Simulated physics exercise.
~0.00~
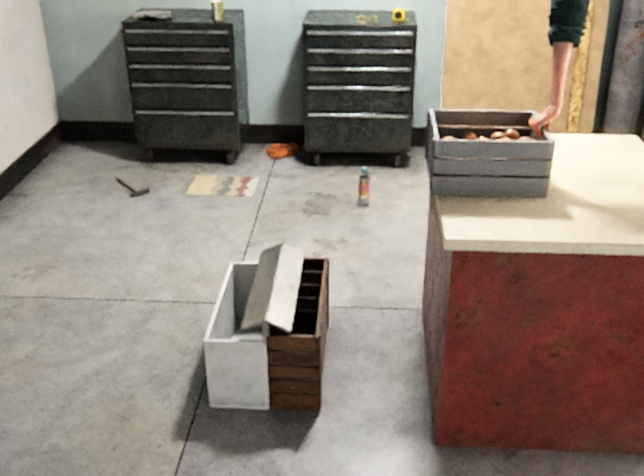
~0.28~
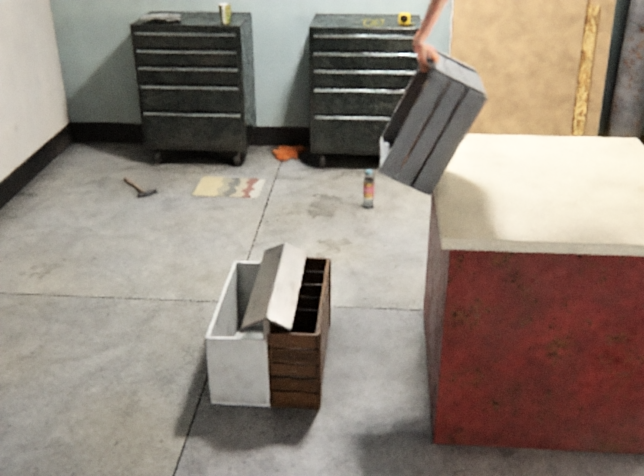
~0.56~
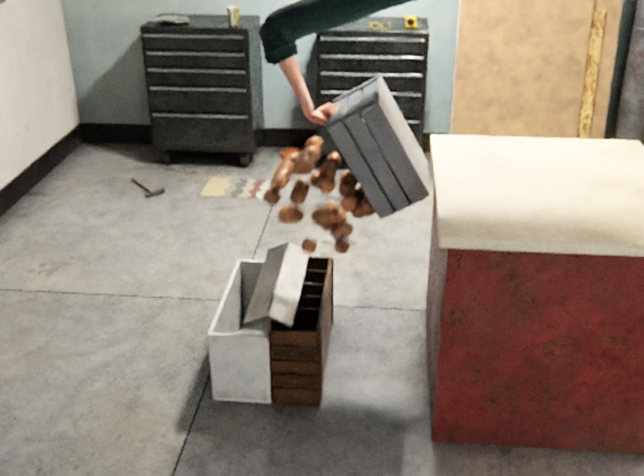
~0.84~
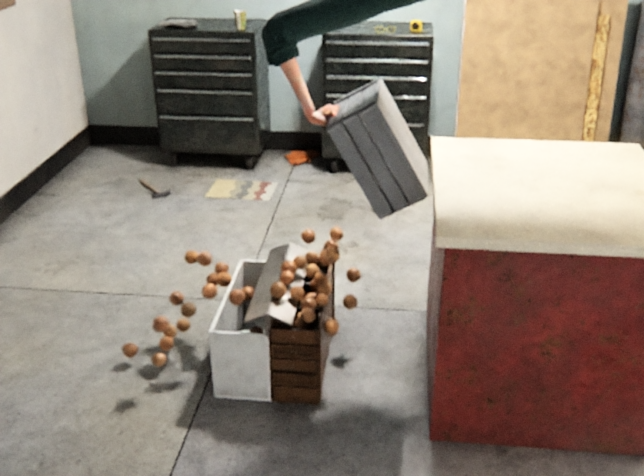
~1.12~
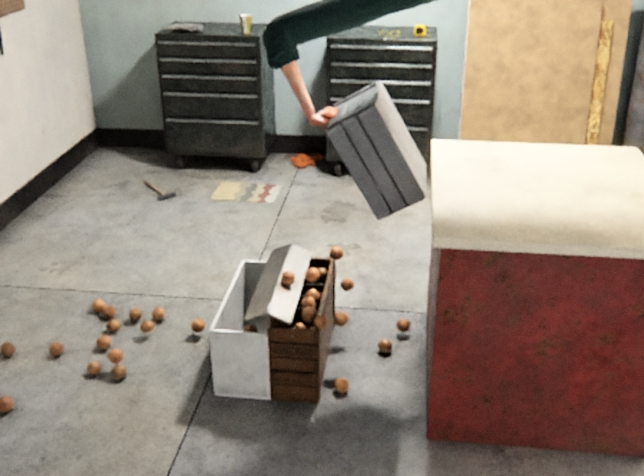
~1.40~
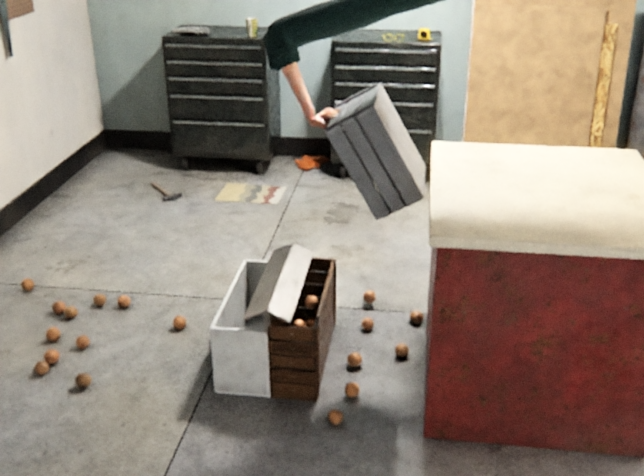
The video shows a hand lifting a grey crate of onions off a bench, moving it left and tipping it over a wooden bin and white tote joined by a ridge; some onions land inside, while others scatter across the floor on both sides as the crate stays tilted.
